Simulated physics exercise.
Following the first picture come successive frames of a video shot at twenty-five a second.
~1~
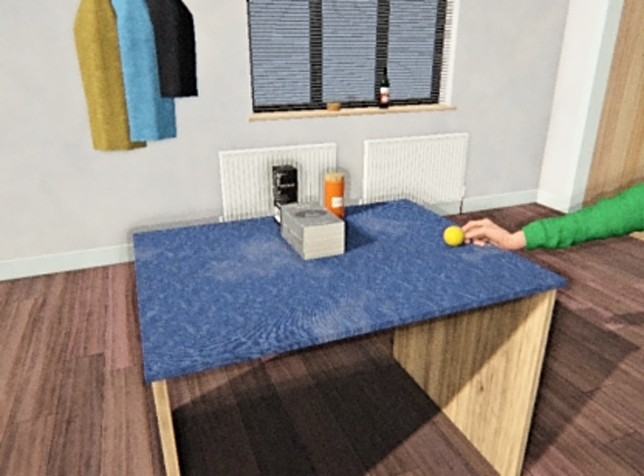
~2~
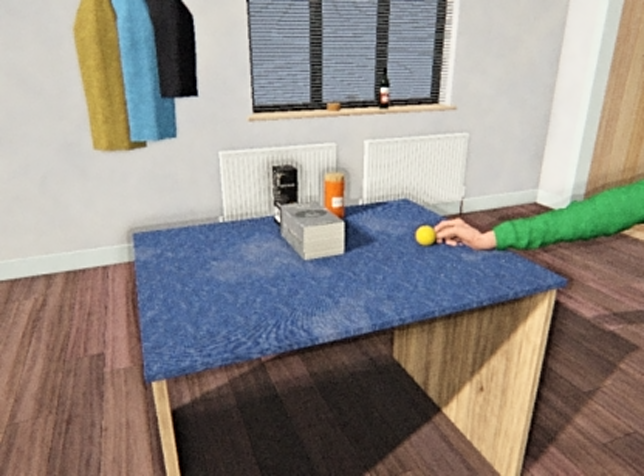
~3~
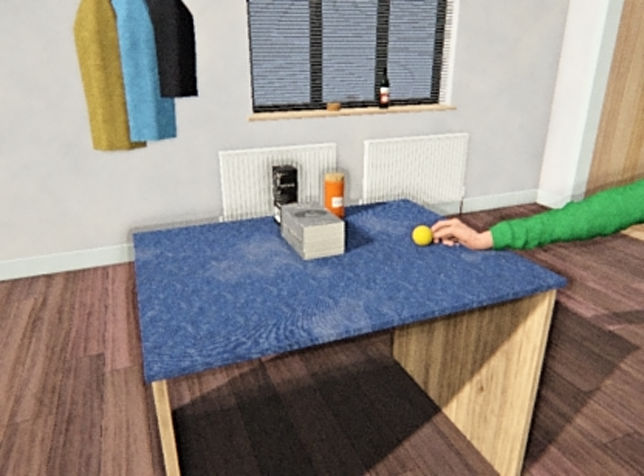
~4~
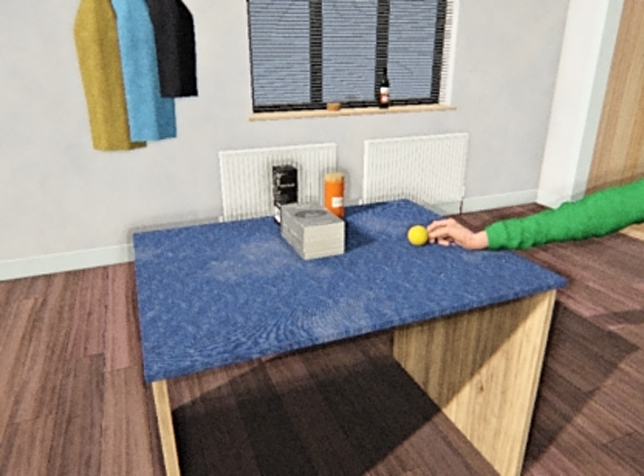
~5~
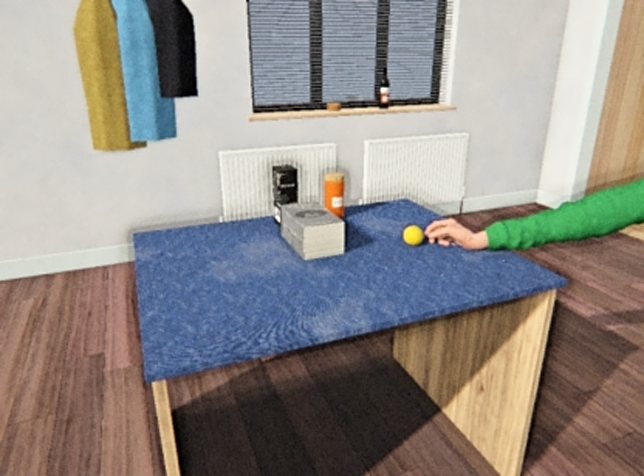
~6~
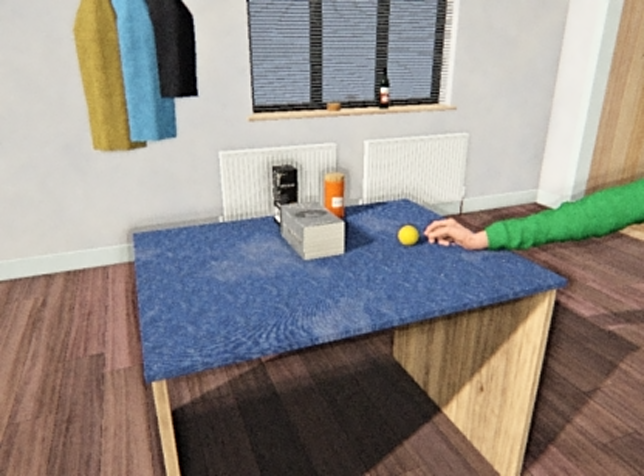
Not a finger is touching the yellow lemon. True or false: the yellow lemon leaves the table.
False.
Then, 0.10 s past the last view, yellow lemon displaced about its own width near (397, 236).
Then, 0.30 s past the last view, yellow lemon displaced well along near (378, 235).
Then, 0.50 s past the last view, yellow lemon displaced well along near (363, 235).
Then, 0.80 s past the last view, yellow lemon displaced well along near (349, 235).
Finally, moved from the start, yellow lemon. Final places as the last picture's camera would see them, yellow lemon near (345, 235).
